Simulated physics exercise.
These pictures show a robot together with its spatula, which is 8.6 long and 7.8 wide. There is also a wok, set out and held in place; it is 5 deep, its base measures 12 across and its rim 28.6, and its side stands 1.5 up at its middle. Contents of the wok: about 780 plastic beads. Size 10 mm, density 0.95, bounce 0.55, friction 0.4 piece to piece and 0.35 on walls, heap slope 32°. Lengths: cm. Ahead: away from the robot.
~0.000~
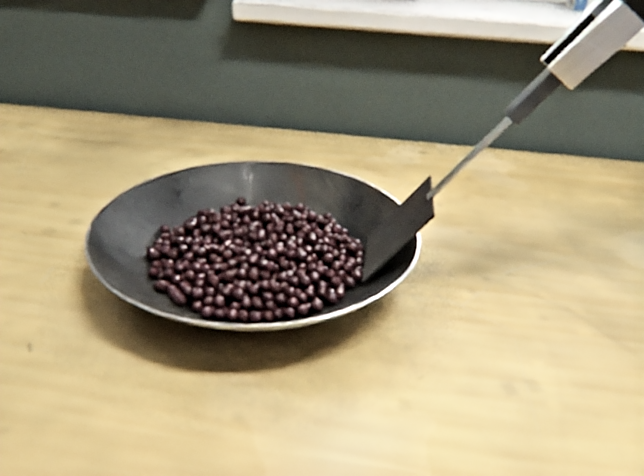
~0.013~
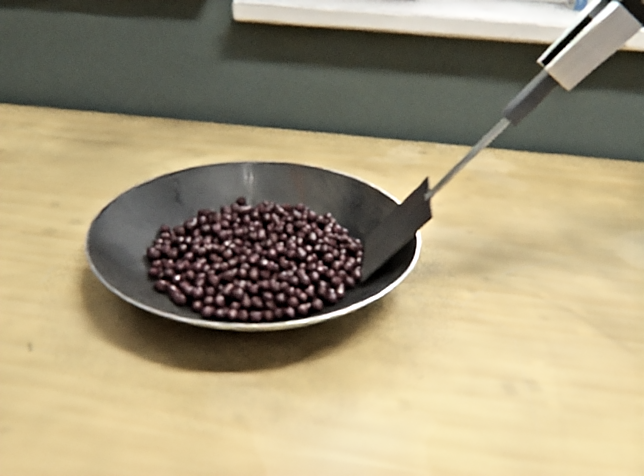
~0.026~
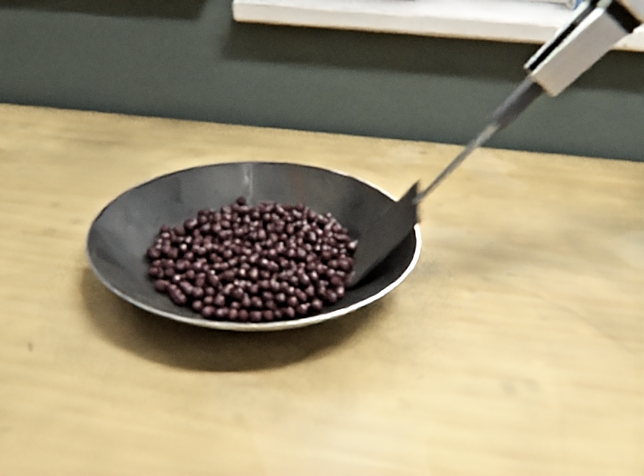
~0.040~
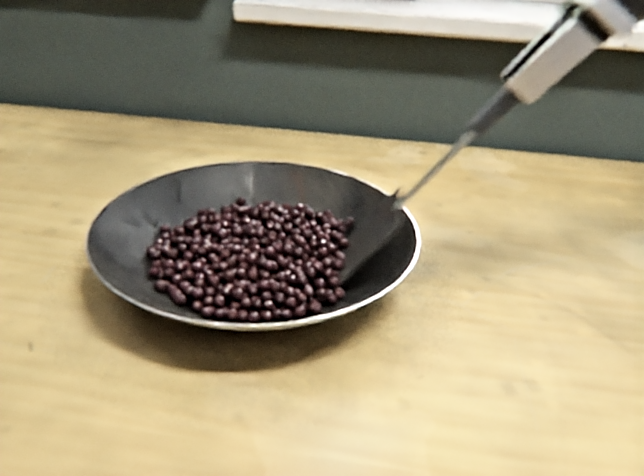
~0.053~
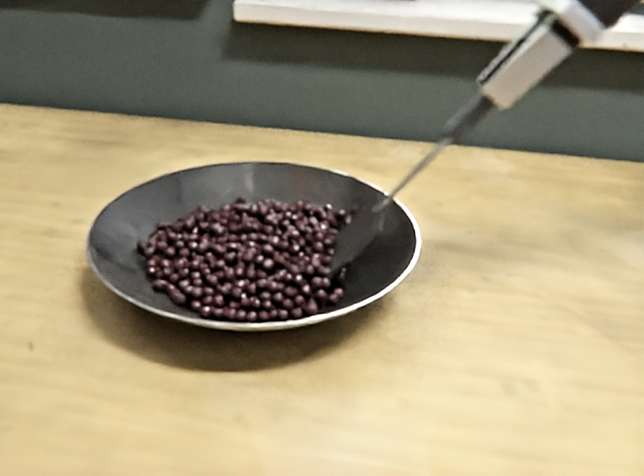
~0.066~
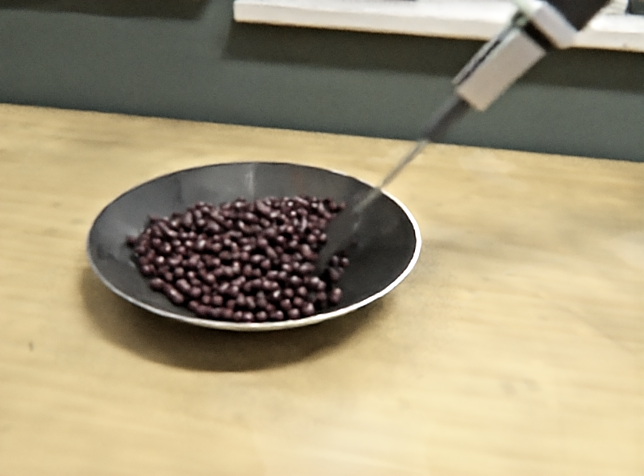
A robot arm holding a dark spatula reaches in from the upper right over a pale wooden table against a grey-green wall, seen from slightly above by a still camera. A dark, shallow wok with a shiny rim sits left of centre, holding a heap of small maroon beads. The spatula, at first nearly still at the wok's right side, slides leftward into the beads, nudging the heap slightly left.
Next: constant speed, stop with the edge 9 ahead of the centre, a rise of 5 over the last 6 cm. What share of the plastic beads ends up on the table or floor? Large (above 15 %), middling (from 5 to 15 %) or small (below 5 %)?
Large; above 15 %.
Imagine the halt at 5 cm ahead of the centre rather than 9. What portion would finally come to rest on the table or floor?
In that case some 10 per cent.
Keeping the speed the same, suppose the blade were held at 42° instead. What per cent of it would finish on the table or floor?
Estimate: Approx. 25 %.
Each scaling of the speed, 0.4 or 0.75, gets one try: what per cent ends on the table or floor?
Estimates, in order: 5 % and 25 %.
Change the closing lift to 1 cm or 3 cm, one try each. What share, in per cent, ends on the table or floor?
It comes to around 40 per cent on the first try and around 30 per cent on the second.
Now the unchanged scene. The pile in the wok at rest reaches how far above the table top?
Height at the end: Around 4.5 cm.
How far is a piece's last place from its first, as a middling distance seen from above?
Near 4 cm, measured level.
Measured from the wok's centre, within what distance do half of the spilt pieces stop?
It's around 64 cm.
After 0.10 s, sloping 55°, highest piece 7 above the table; 775 in the wok.
After 0.13 s, sloping 55°, highest piece 9 above the table; 774 in the wok, 1 on the blade or in flight.
After 0.35 s, sloping 55°, highest piece 19 above the table; 558 in the wok, 77 on the table or floor, 140 on the blade or in flight.
After 1.40 s, sloping 55°, highest piece 4 above the table; 558 in the wok, 217 on the table or floor.
In the end, 558 in the wok, 217 on the table or floor. That is 28 % on the table or floor.
